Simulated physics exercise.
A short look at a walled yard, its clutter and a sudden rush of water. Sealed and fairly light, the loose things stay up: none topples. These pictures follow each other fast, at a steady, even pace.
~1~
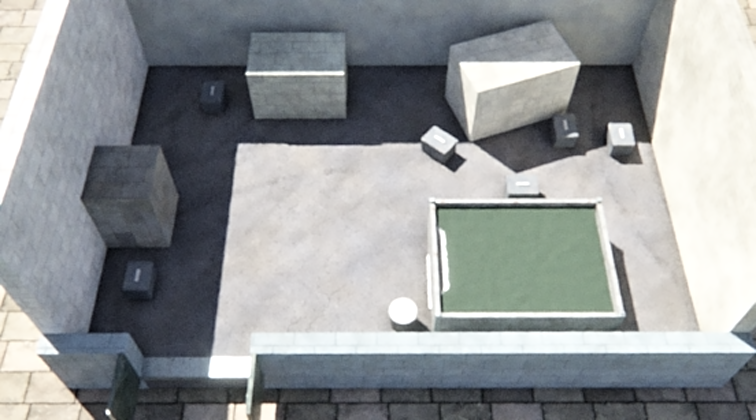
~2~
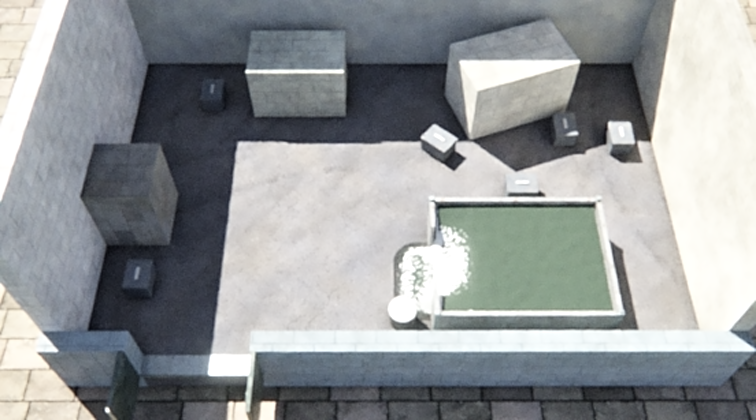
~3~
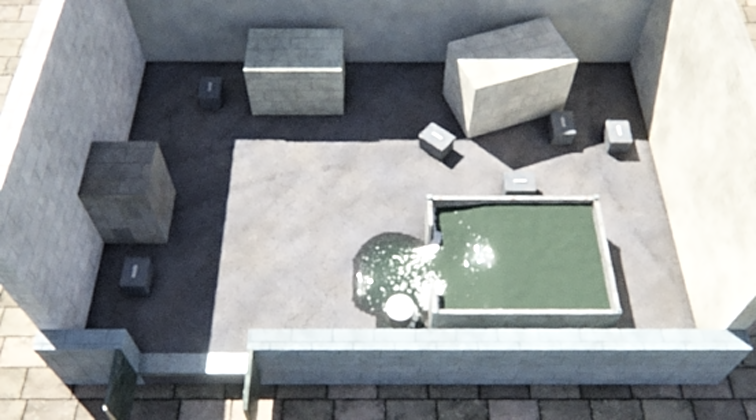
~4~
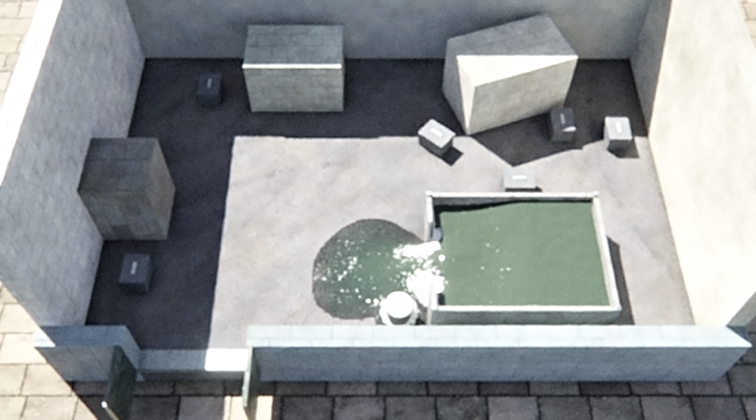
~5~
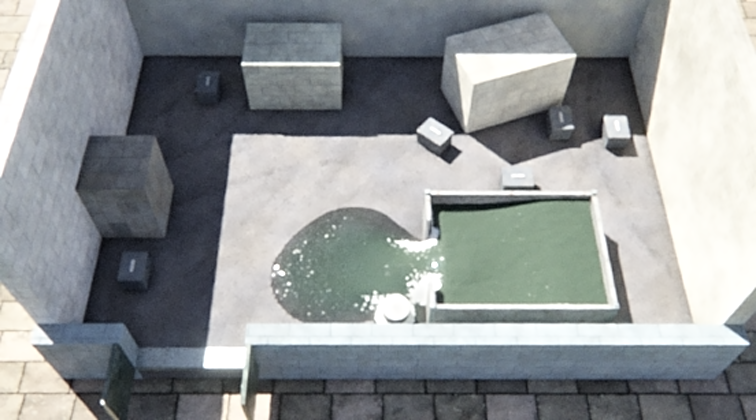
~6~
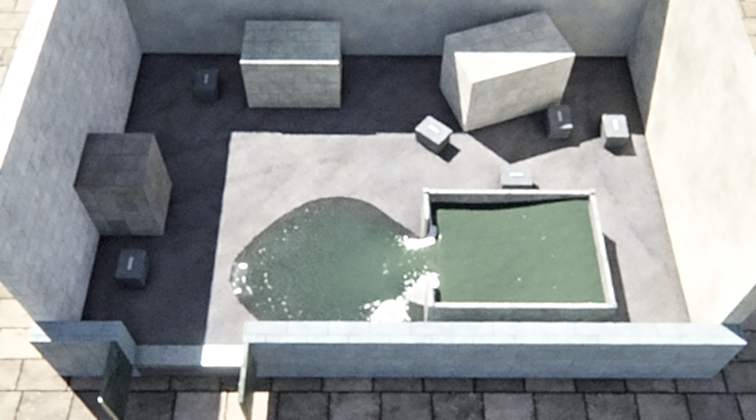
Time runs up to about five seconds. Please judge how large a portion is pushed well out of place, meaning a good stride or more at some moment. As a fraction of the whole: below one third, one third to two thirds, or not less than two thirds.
The fraction is below one third.
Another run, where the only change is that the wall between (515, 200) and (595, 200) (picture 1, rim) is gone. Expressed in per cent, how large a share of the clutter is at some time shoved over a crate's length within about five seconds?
That works out to about 60 per cent of them.
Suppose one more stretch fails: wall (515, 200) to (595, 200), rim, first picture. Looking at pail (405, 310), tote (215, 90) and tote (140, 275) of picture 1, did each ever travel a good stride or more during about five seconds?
Results in order: Stayed within it / stayed within it / stayed within it.
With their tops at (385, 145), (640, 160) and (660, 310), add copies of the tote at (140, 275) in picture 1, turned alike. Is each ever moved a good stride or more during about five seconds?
Sequence: Doesn't go far, doesn't go far, doesn't go far.
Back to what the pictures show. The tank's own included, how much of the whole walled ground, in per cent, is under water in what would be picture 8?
My answer would be close to 30 per cent.
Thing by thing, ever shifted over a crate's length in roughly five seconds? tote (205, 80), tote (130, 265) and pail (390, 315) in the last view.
Listed order gives below that mark, then past that mark, and lastly below that mark.
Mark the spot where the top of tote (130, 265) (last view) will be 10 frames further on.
Estimated position: Roughly (103, 265).
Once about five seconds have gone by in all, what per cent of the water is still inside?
I'd say close to 90 percent.
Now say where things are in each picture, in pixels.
The first frame shows a pail at (403, 310), on the bottom; a tote at (622, 134) rests on the ground; 0 of 7 have shifted.
The second frame shows a pail at (403, 309) rests on the ground; a tote at (622, 132), on the bottom; 0 of 7 have shifted.
The third frame shows a pail at (400, 307) rests on the ground; a tote at (619, 131) rests on the ground; 0 of 7 have shifted.
The fourth frame shows a pail at (399, 304), on the bottom; a tote at (619, 128) rests on the ground; 0 of 7 have shifted.
The fifth frame shows a pail at (396, 307) rests on the ground, close to its start; a tote at (617, 126) rests on the ground; 1 of 7 have shifted.
The sixth frame shows a pail at (392, 313), on the bottom, close to its start; a tote at (616, 125), on the bottom; 1 of 7 have shifted.
A moment on, 0 of 7 are well off their spots; 0 afloat.
Next, 0 of 7 are well off their spots; 1 afloat.
Later, 0 of 7 are well off their spots; 1 afloat.
In the end, 1 of 7 are well off their spots, and 1 have been at some point; 1 afloat.
